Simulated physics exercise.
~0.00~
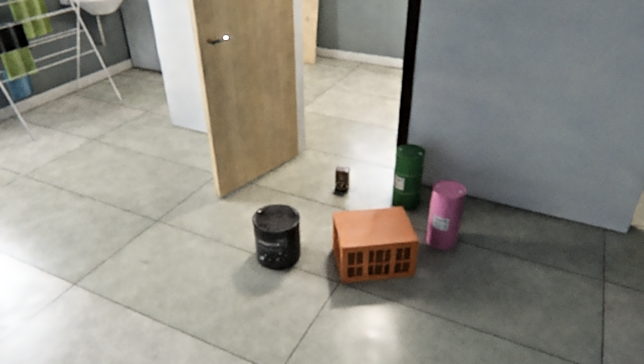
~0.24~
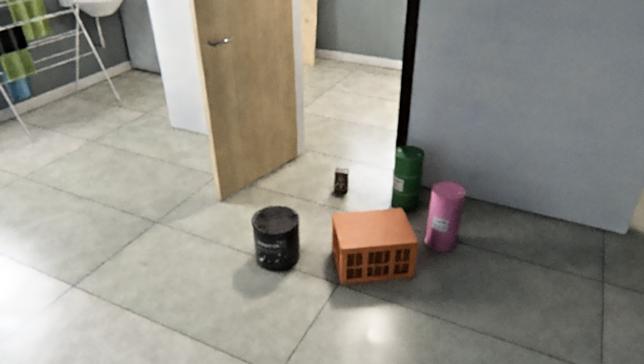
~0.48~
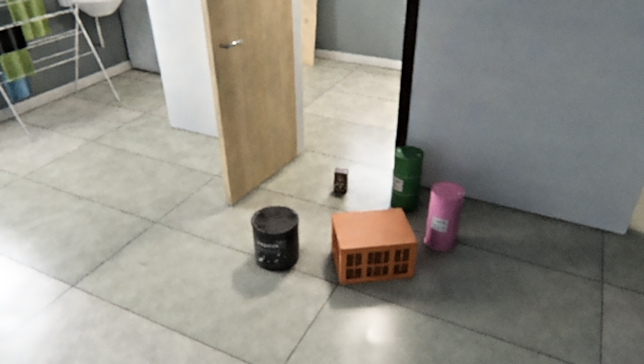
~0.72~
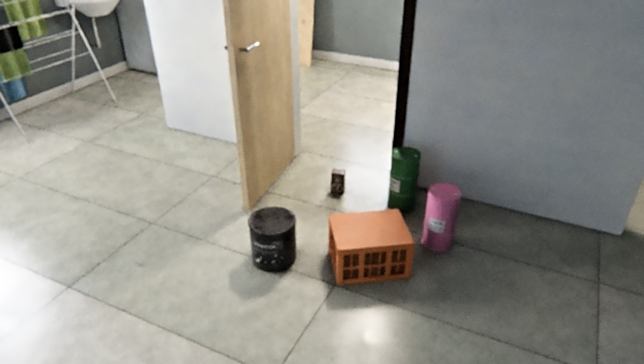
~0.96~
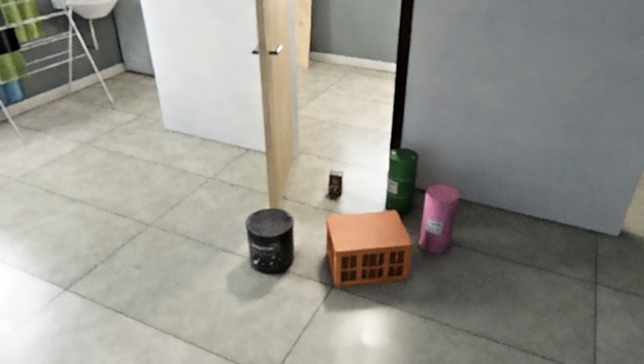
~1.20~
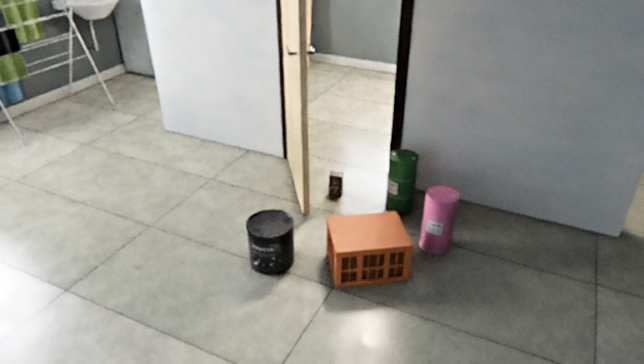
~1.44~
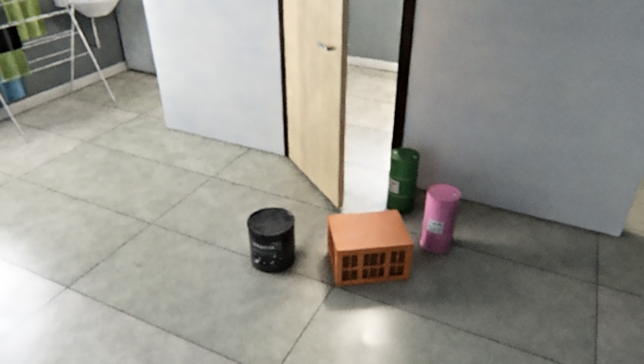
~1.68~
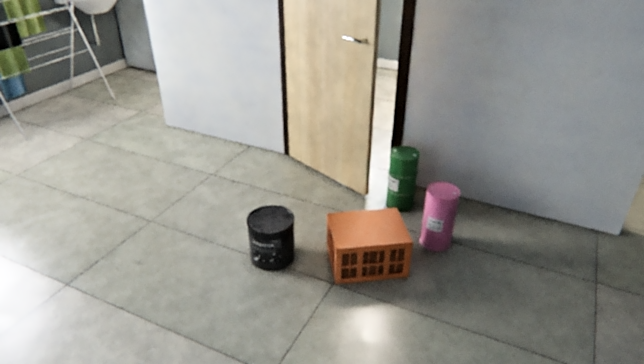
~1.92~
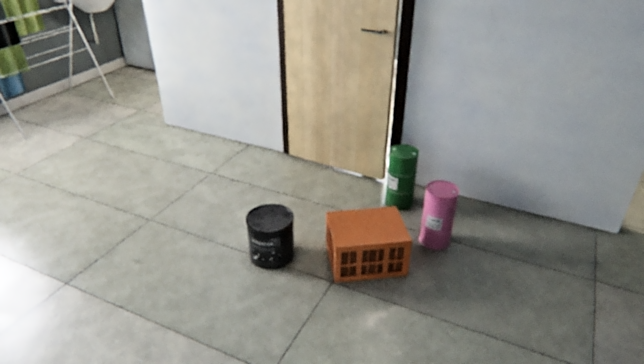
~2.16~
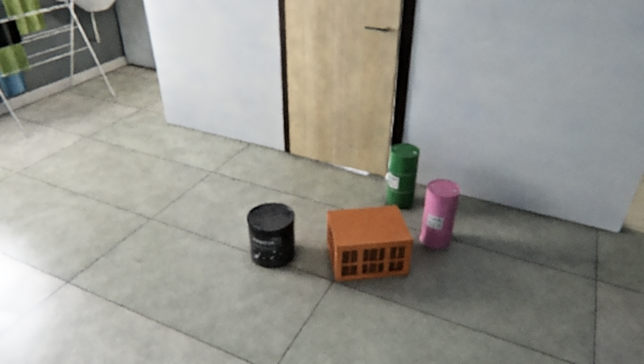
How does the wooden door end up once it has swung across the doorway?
It ends up shut, filling the doorway, with the small brown carton no longer in view.
